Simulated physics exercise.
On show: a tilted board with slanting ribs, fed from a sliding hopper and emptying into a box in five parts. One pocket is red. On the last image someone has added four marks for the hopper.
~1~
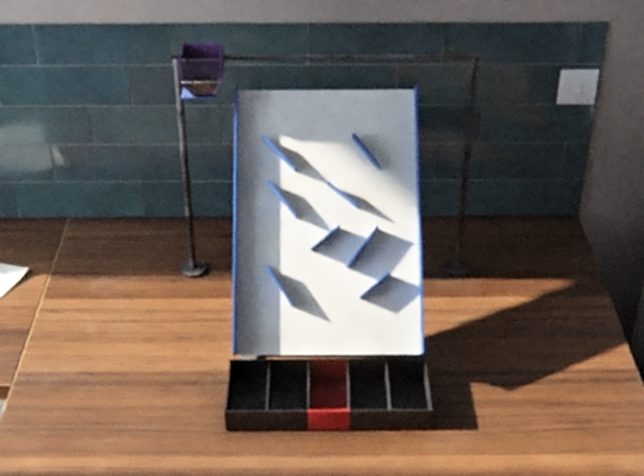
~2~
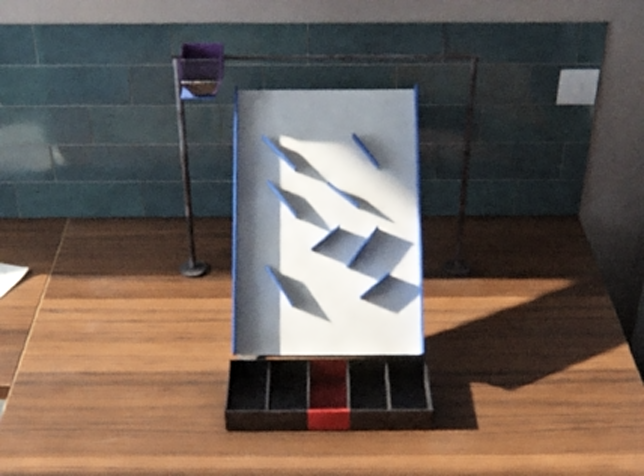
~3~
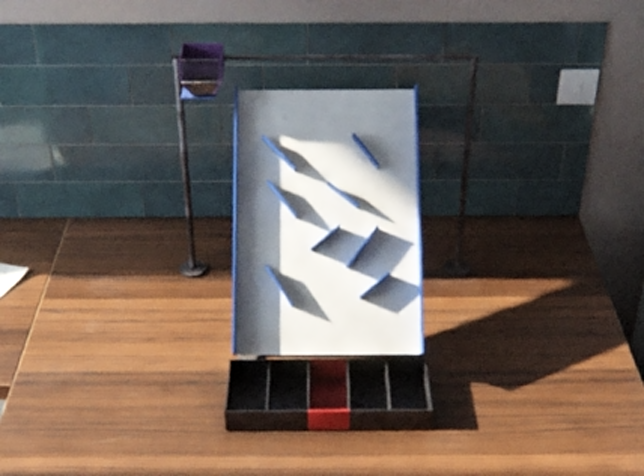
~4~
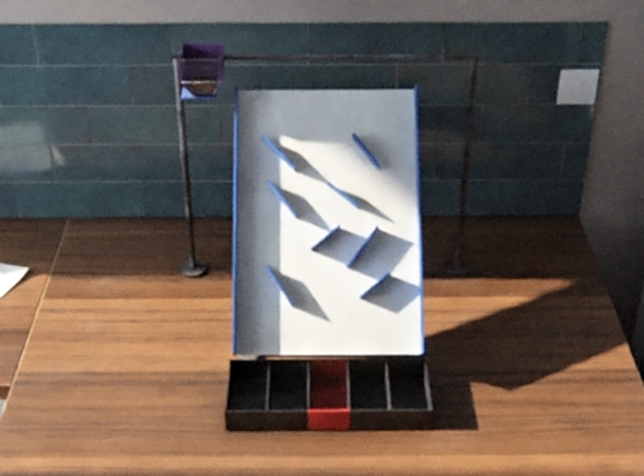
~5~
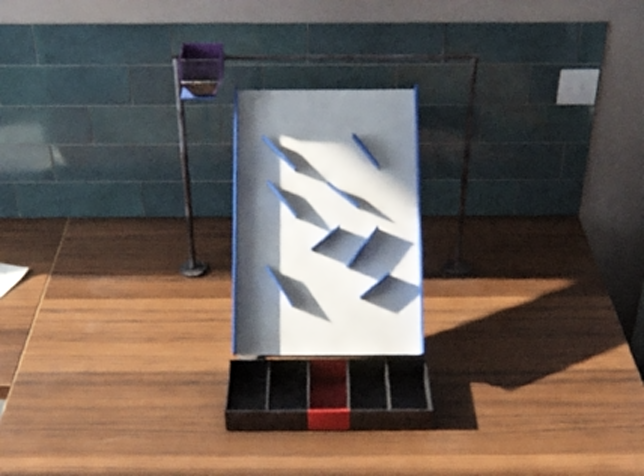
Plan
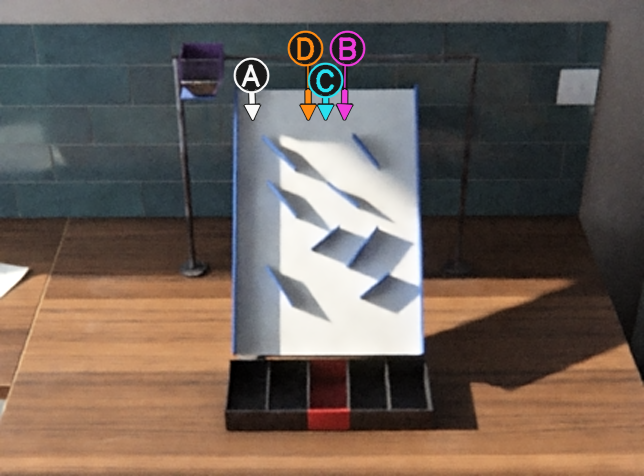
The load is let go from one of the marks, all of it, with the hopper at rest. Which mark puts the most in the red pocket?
Use mark D.
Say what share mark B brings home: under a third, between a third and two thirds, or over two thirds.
Mark B gives under a third.
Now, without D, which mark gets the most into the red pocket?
That is mark C.
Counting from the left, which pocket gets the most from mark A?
The first from the left.
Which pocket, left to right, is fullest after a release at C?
It is the third one.
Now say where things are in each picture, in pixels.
Hopper at (204, 87), allspice berries, door shut, in the first picture.
Ribs (263, 135) to (295, 168), (353, 133) to (379, 165), (268, 180) to (296, 215), in the second picture.
Ribs (328, 182) to (358, 205), (311, 248) to (340, 225), (347, 266) to (378, 225), in the third picture.
Ribs (266, 266) to (293, 305), (360, 297) to (389, 272), in the fourth picture.
Red pocket at (329, 419), number 3 of 5 from the left, in the fifth picture.
On the marked copy, mark A meets the board at (252, 114); mark B meets the board at (344, 114); mark C meets the board at (325, 114); mark D meets the board at (308, 114).
Choosing A, a small part in the red pocket, about two thirds in other pockets, about a quarter outside the box.
Choosing B, about a quarter in the red pocket, about half in other pockets, about a quarter outside the box.
Choosing C, about half in the red pocket, about a quarter in other pockets, about a third outside the box.
Choosing D, about two thirds in the red pocket, a small part in other pockets, about a quarter outside the box.
